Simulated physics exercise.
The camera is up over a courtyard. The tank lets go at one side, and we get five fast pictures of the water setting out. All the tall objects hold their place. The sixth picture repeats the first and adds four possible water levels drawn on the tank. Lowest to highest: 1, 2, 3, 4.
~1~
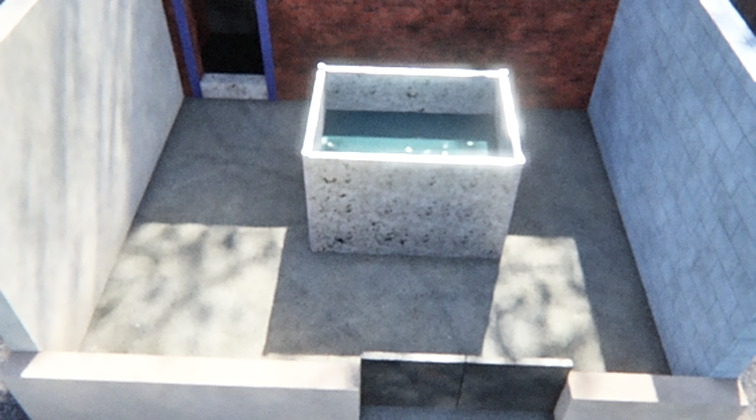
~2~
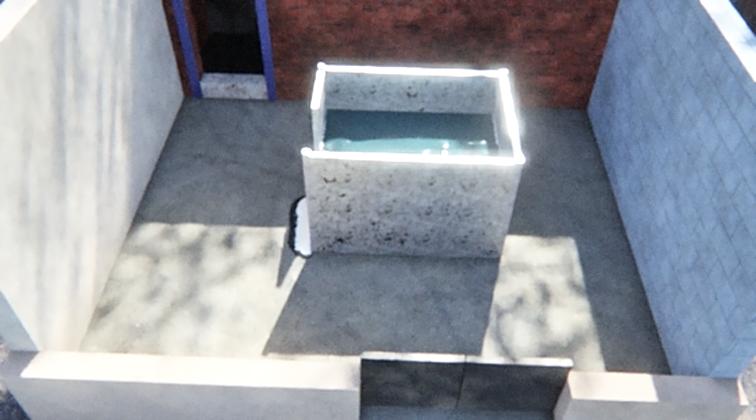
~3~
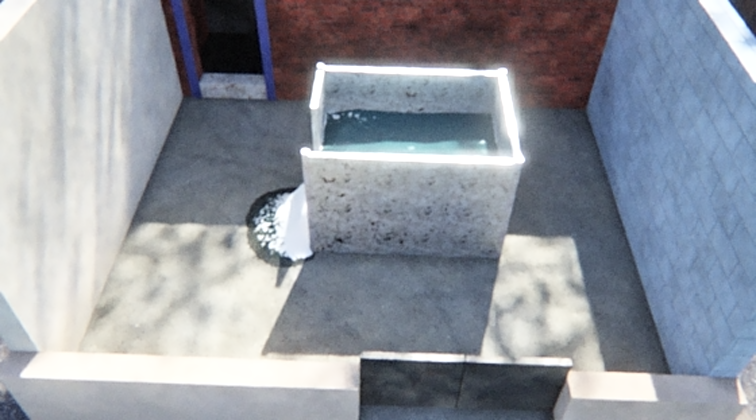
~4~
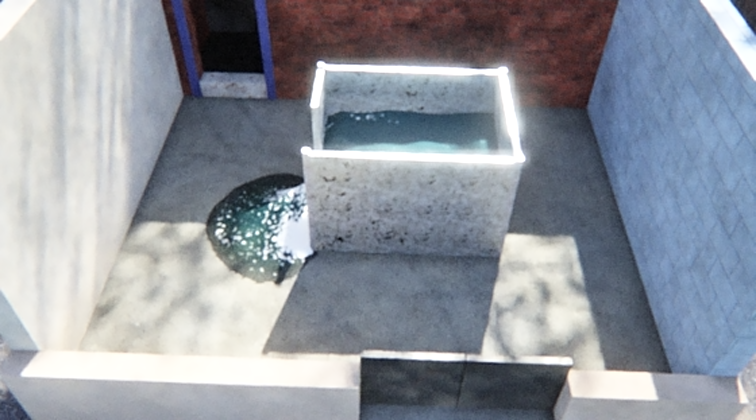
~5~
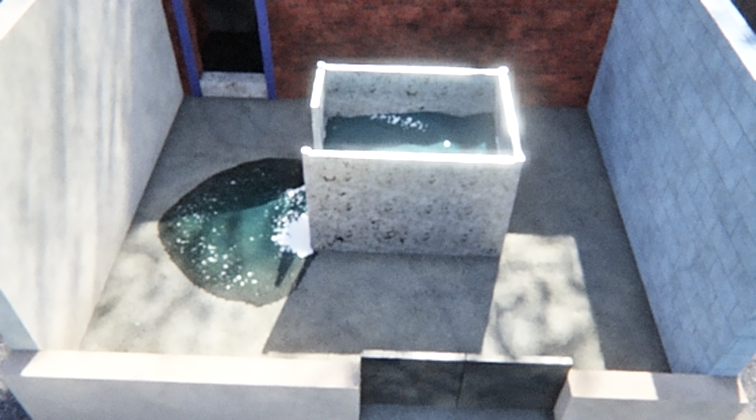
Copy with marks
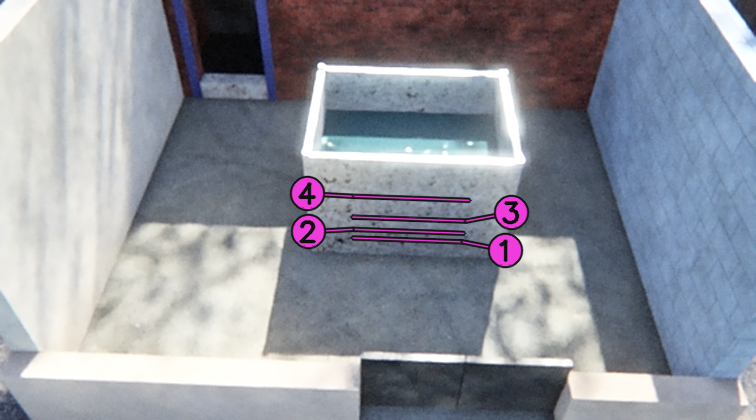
A concrete tank of water in a walled courtyard leaking from its left side, foaming water spreading across the grey ground.
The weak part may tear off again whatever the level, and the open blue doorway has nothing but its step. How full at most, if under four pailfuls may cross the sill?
Choose 4.
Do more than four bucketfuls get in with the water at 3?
No, that is safe.
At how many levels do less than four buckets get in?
All of them.
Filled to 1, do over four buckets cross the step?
No, not at all.
In magenta, 1 at (407, 239); 2 at (408, 231); 3 at (409, 219); 4 at (410, 198); from the bottom up 1, 2, 3, 4.
Choosing 1, nothing gets over.
Choosing 2, nothing gets over.
Choosing 3, nothing gets over.
Choosing 4, a bucket or two gets in.
